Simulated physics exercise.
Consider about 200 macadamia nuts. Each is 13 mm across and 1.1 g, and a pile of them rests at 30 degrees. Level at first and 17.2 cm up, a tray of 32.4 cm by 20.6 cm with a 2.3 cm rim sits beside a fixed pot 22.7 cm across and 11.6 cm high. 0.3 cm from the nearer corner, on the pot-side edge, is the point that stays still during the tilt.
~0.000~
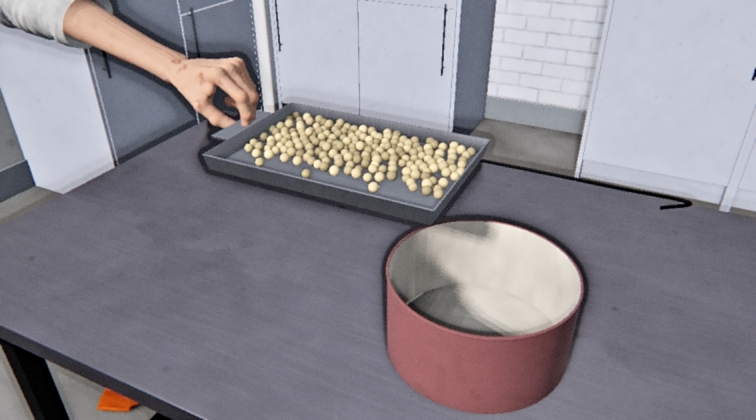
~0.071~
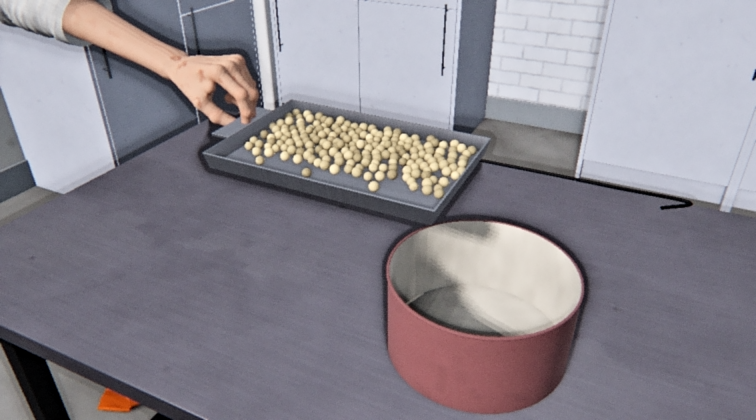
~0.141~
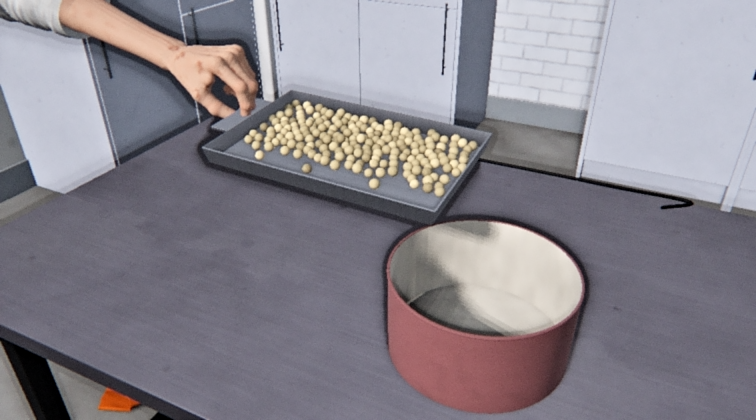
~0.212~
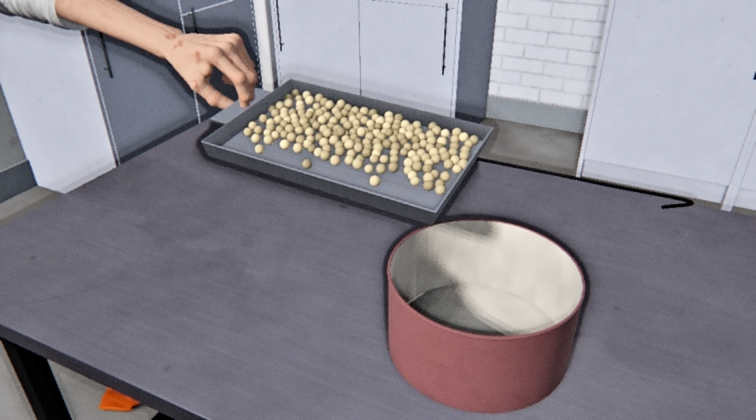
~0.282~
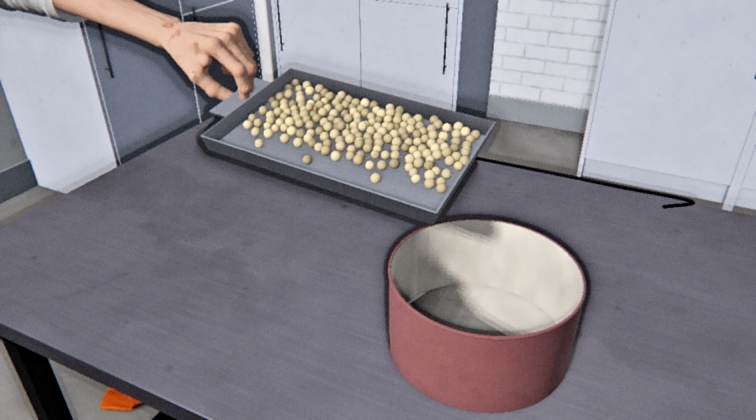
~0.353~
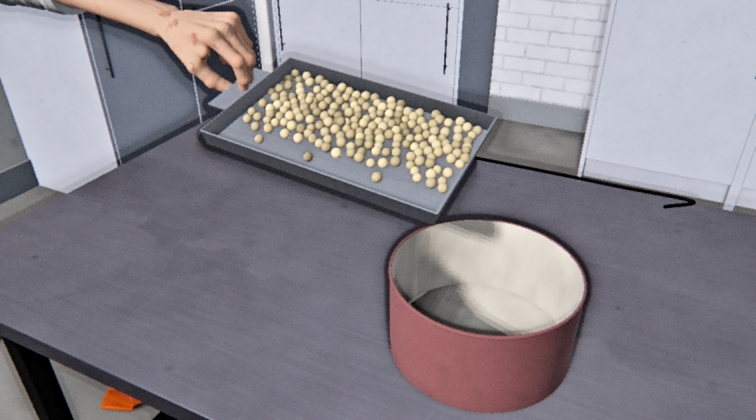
On a dark kitchen worktop, a hand slightly raising the far side of a tray of round nuts behind a red pot.
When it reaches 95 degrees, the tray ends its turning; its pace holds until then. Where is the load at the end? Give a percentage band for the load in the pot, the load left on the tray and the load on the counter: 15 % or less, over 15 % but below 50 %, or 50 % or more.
Pot: 50 % or more; tray: Up to 15 %; counter: In between.
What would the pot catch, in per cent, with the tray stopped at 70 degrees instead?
Result: Close to 55 %.
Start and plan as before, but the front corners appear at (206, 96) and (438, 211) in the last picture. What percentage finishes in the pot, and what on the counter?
Pot 100 % / counter 0 %.
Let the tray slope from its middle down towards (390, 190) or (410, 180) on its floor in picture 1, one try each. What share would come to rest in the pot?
I'd put it at roughly 100 per cent for the first tilt and roughly 85 per cent for the second.
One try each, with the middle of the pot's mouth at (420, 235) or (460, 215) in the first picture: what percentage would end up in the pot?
Estimates: 10 % and 0 %, in that order.
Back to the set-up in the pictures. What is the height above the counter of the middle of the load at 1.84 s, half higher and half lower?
The halfway mark sits at about 30 cm.
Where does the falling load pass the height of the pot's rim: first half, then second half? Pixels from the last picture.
First near (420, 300), then at (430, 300).
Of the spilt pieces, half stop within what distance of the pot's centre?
Roughly 24 centimetres.
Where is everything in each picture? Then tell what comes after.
The first frame shows tray tilt 0 degrees, front corners at (208, 154) and (431, 208); middle of the pieces at (361, 146); pot at (483, 270).
The second frame shows tray tilt 1 degrees, front corners at (208, 152) and (432, 208); middle of the pieces at (361, 144).
The third frame shows tray tilt 3 degrees, front corners at (207, 147) and (432, 208), lowest corner right front; middle of the pieces at (361, 139).
The fourth frame shows tray tilt 7 degrees, front corners at (206, 141) and (433, 209), lowest corner right front; middle of the pieces at (362, 132).
The fifth frame shows tray tilt 9 degrees, front corners at (206, 135) and (434, 209), lowest corner right front; middle of the pieces at (363, 126).
The sixth frame shows tray tilt 13 degrees, front corners at (205, 129) and (435, 210), lowest corner right front; middle of the pieces at (364, 123); pot at (486, 270). Its pace works out near 45 degrees a second.
Then, at 1.25 s, tilt 51 degrees; the tray holds 100 %, the pot 0 %.
Then, at 1.84 s, tilt 76 degrees; the tray holds 100 %, the pot 0 %.
After 2.49 s, tilt 95 degrees; the tray holds 0 %, the pot 60 %.
By 3.4 s all is still; pot 65 %, tray 0 %, counter 35 %.
